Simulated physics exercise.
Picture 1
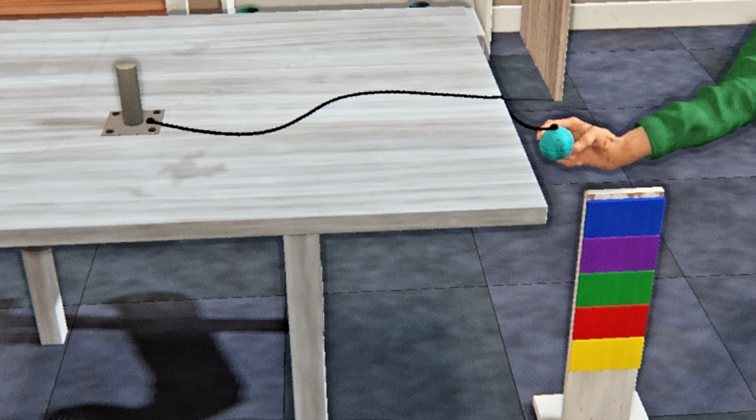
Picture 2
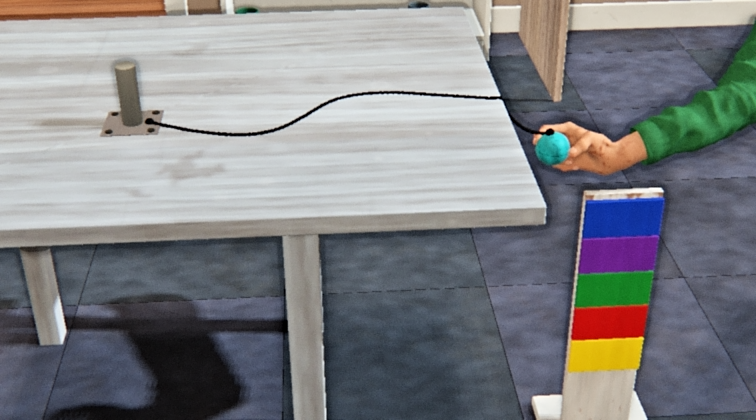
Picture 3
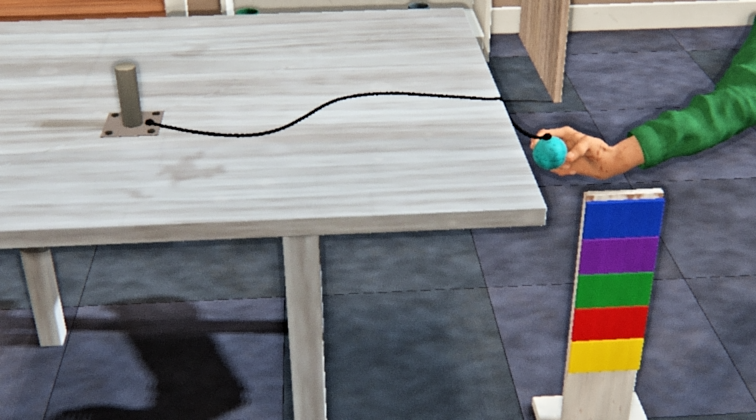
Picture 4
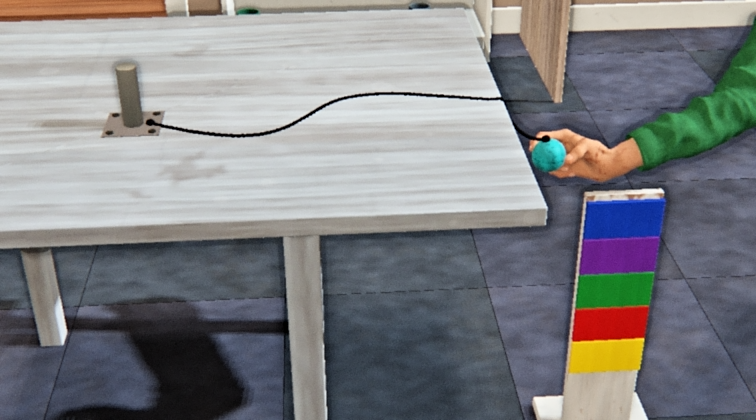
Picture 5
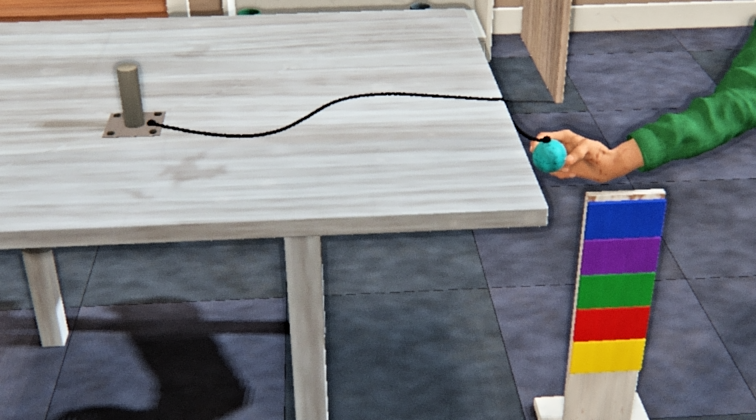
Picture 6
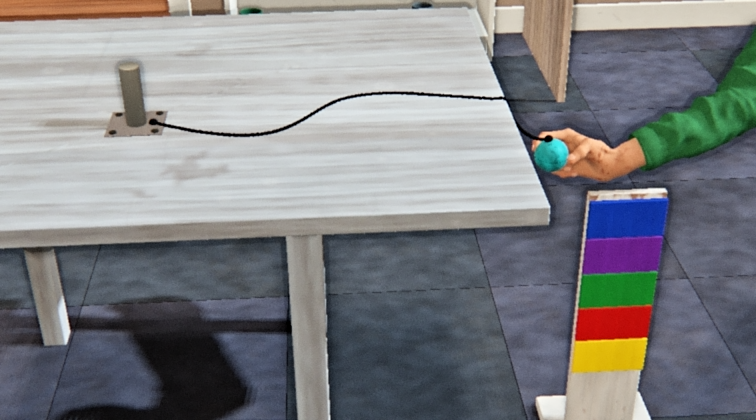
A turquoise ball attached to a black cord shifts very slightly in the fingers of a green-sleeved hand beside a pale table, while the cord stays draped across the tabletop from a short post, above a board of coloured bands.
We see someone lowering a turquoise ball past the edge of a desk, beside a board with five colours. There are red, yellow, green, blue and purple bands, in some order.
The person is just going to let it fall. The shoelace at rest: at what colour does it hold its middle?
The colour is blue.
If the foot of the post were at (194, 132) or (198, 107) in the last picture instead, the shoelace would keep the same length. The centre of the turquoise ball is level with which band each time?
First case: Purple. Second case: Purple.
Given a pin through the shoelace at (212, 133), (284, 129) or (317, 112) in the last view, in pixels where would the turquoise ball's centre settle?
They end up at (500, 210), (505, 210) and (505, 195).
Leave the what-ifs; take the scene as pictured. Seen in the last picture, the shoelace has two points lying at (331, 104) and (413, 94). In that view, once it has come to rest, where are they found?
About (366, 109), and the other about (456, 102).
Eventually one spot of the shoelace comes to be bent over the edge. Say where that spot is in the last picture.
(465, 97), approximately.
Soon after, ball near (522, 206); level with blue.
After that, ball near (481, 216); level with blue.
And then, ball near (486, 217); level with blue.
In the end, ball near (496, 218); level with blue. The blue one.
